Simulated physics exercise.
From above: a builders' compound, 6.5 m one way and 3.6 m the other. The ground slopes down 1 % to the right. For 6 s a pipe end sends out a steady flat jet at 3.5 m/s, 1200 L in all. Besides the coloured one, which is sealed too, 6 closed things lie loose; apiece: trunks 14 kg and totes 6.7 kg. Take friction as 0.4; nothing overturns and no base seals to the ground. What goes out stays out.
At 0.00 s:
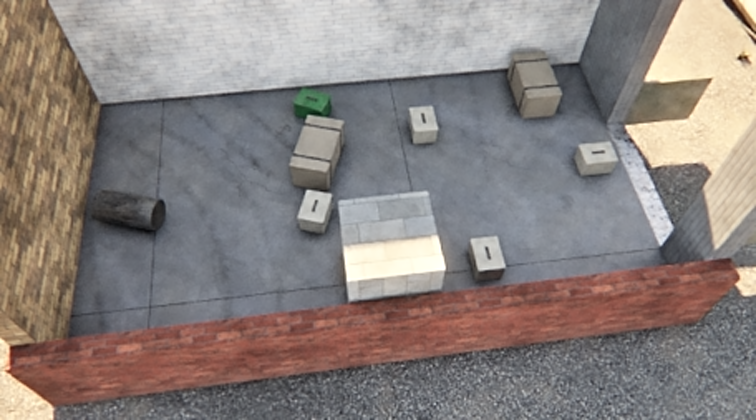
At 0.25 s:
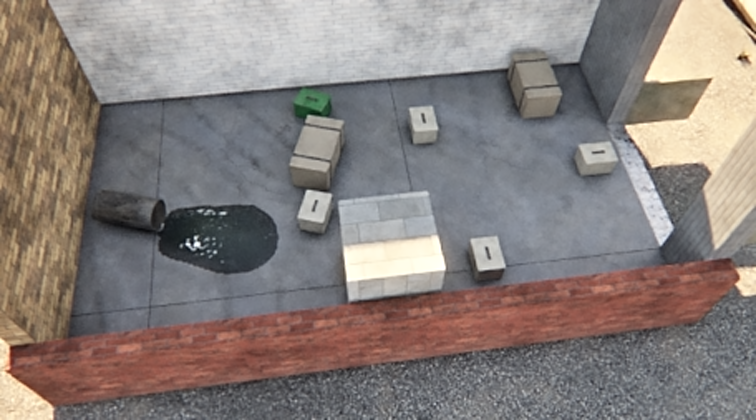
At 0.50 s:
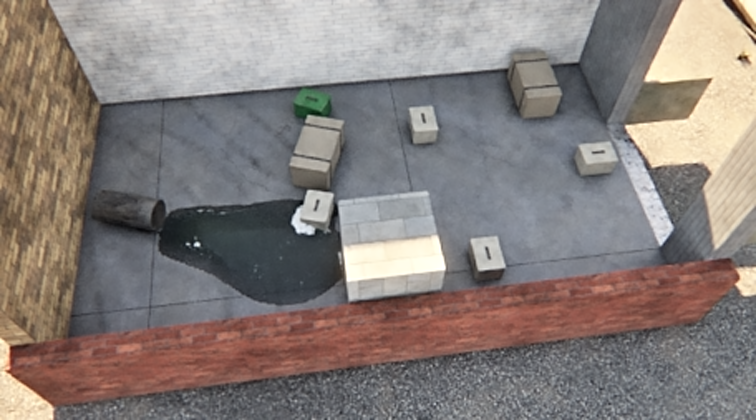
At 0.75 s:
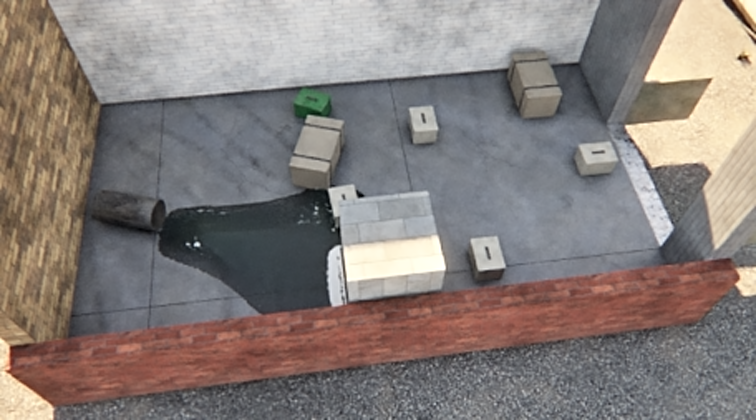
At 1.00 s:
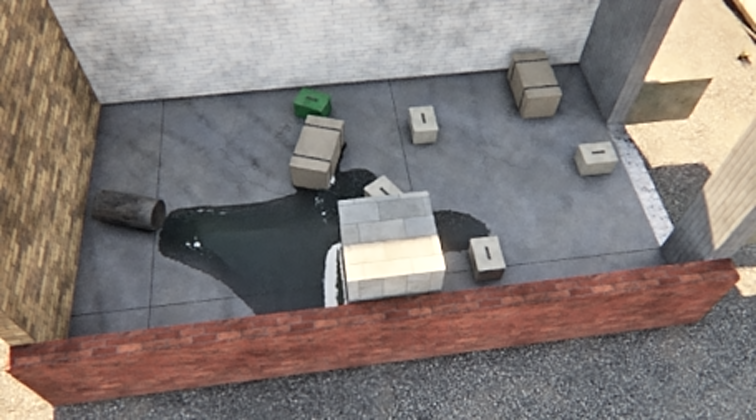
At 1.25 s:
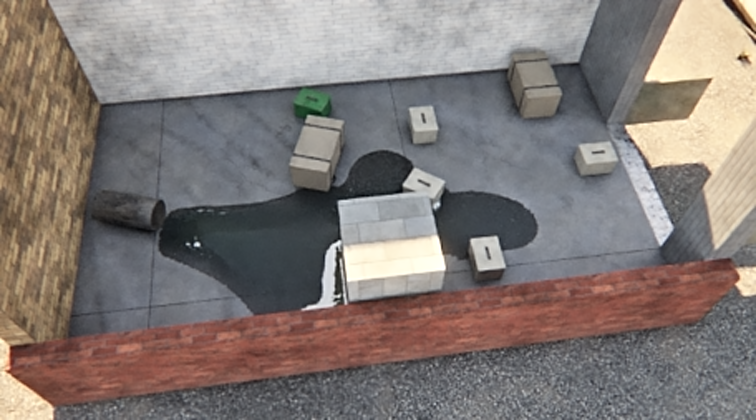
Dark water pours from a pipe end at the left and spreads rightward across the grey floor of a walled compound, seen from above by a still camera. A green tote sits near the back wall, with grey totes, two larger trunks and a pale block structure around it. The water pushes one grey tote right, turning it behind the block, while the others stay put.
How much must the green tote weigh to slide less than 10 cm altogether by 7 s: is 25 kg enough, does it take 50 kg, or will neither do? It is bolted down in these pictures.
I expect that the smaller load will do.
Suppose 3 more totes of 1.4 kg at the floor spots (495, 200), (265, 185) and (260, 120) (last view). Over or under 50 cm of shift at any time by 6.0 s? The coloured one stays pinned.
In turn: Past it, short of it, short of it.
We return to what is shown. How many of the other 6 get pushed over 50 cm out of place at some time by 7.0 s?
That makes 2.
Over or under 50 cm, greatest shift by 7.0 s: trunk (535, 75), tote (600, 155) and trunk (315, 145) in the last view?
In turn: Under, past it, less.
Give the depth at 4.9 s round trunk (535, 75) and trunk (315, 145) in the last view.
About 3 and 0 cm.
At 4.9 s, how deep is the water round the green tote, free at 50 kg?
Roughly 0 cm.
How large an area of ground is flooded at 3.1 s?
Roughly 13 m2.
After 1.8 s the green tote would be 0 cm from its start with 25 kg and 0 cm from its start with 50 kg; 0 cm of water round it then.
After 3.1 s the green tote would be 0 cm from its start with 25 kg and 0 cm from its start with 50 kg; 0 cm of water round it then.
After 4.9 s the green tote would be 0 cm from its start with 25 kg and 0 cm from its start with 50 kg; 0 cm of water round it then.
After 7.0 s the green tote would be 0 cm from its start with 25 kg and 0 cm from its start with 50 kg; 0 cm of water round it then.
